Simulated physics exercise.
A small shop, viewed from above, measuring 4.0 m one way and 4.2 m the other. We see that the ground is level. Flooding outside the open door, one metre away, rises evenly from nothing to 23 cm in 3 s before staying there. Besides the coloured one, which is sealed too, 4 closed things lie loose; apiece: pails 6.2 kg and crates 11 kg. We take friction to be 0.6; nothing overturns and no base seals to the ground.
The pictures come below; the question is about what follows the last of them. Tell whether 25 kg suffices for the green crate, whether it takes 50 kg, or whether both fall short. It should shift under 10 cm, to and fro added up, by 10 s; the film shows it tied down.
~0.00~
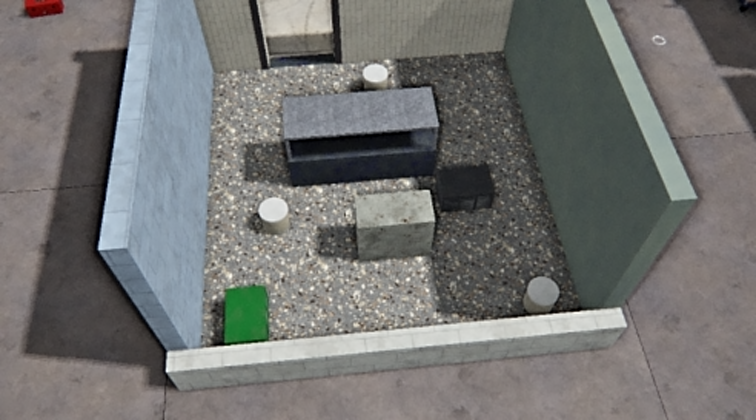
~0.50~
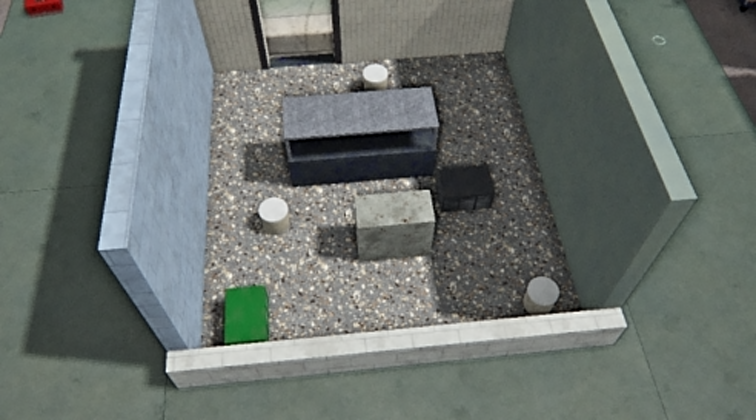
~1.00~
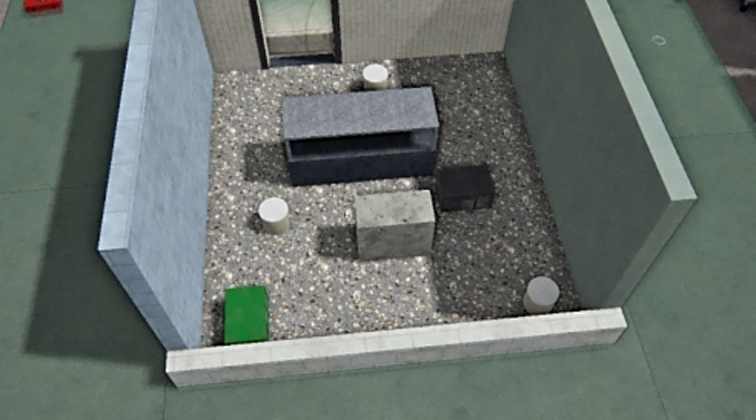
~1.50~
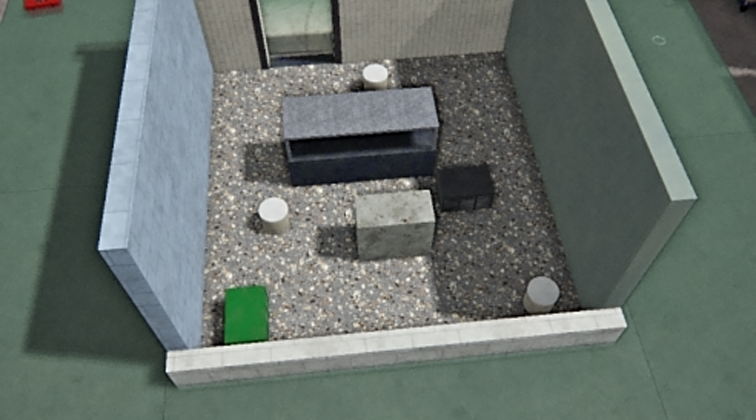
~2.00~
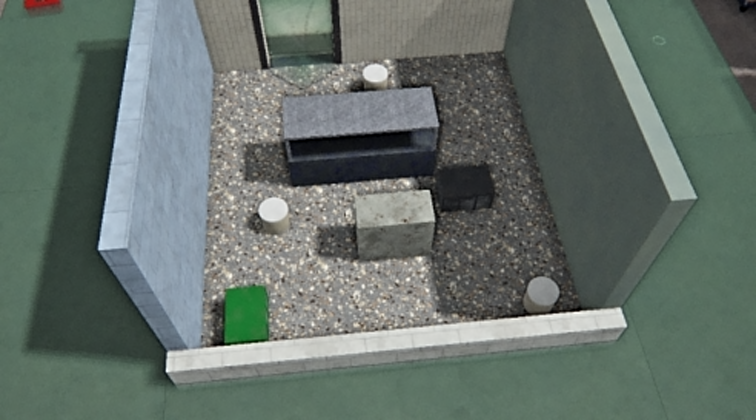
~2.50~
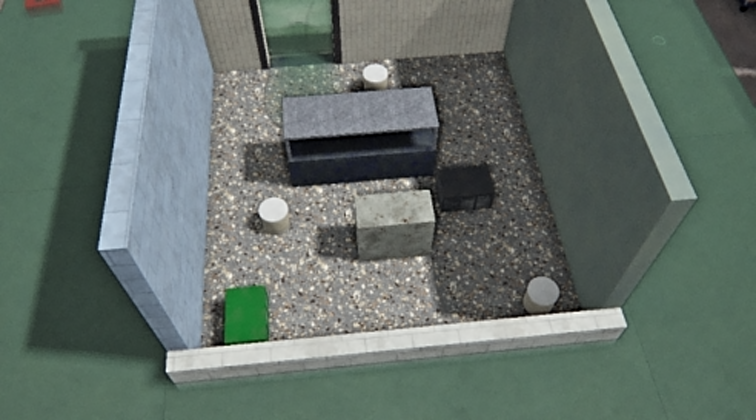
Only the heavier amount suffices.
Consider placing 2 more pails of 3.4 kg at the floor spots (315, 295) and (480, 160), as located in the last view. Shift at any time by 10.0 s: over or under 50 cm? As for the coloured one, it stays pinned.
Well, beyond half a metre and then below half a metre.
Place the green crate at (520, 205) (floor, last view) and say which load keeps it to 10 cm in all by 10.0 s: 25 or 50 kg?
Short answer: Any load.
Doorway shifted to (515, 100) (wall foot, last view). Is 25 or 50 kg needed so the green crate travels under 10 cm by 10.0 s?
Well, then the greater option is needed.
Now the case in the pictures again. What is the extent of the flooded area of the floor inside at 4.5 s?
Roughly 6.5 m2 of it is wet.
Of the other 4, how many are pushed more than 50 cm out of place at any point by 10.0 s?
I make it 0.
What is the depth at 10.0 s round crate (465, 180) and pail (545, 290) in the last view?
5 and 11 cm.
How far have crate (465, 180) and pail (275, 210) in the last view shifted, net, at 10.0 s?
One is off by 0 cm, the other by 0 cm, in the order asked.
After 3.5 s the green crate would be 0 cm from its start with 25 kg and 0 cm from its start with 50 kg; 0 cm of water round it then.
After 4.5 s the green crate would be 0 cm from its start with 25 kg and 0 cm from its start with 50 kg; 0 cm of water round it then.
After 7.0 s the green crate would be 31 cm from its start with 25 kg and 0 cm from its start with 50 kg; 10 cm of water round it then.
After 10.0 s the green crate would be 92 cm from its start with 25 kg and 0 cm from its start with 50 kg; 9 cm of water round it then.
